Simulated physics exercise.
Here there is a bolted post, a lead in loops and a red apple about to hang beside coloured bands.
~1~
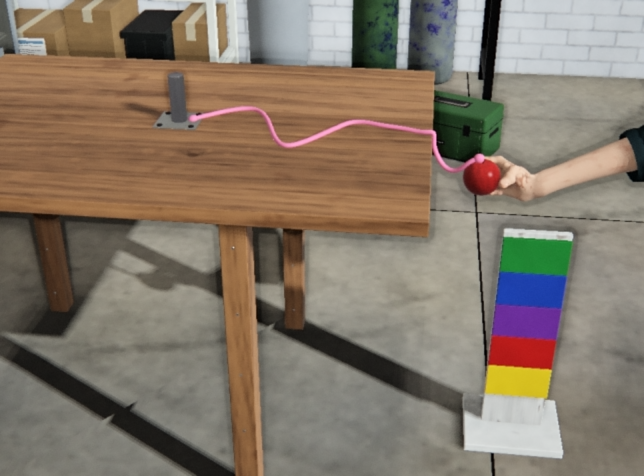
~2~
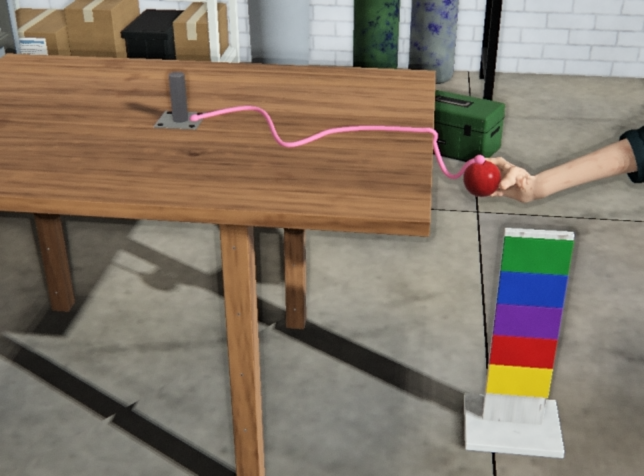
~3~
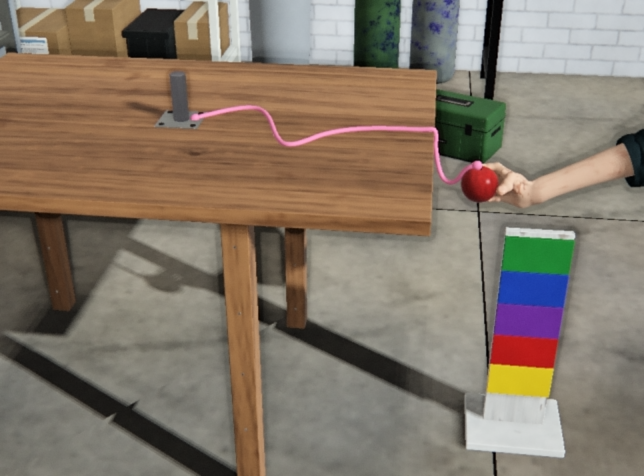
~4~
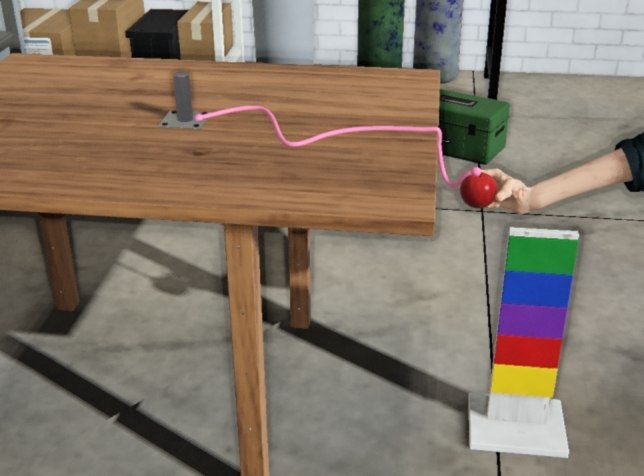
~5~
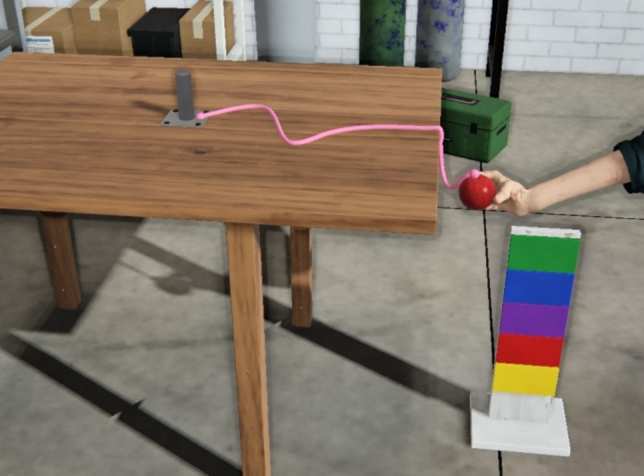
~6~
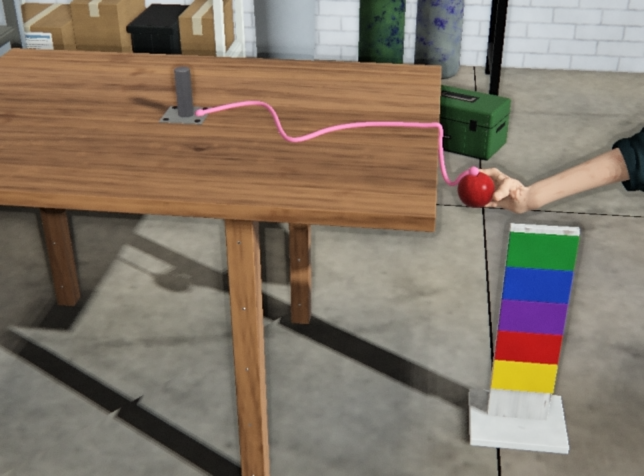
A hand holds a red ball on a pink cord beside a table, lowering it slightly.
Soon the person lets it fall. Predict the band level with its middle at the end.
Prediction: Purple.
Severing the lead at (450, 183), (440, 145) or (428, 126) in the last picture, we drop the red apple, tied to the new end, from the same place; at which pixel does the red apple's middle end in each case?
The pixels come out at around (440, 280), (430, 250) and (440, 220), one per try.
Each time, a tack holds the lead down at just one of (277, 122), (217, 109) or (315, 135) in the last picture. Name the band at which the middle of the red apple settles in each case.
Taking the three tries in turn, you'd get blue, purple and green.
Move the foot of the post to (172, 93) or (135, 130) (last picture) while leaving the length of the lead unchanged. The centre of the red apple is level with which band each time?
Try one - blue; try two - blue.
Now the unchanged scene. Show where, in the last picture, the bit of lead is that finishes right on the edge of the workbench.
You'd find it at roughly (357, 125).
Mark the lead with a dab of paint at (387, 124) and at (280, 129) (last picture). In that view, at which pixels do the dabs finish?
At (439, 168), then (338, 125).
Soon after, apple near (397, 301); level with purple.
After that, apple near (445, 304); level with purple.
In the end, apple near (432, 306); level with purple. Its middle rests at the purple band.
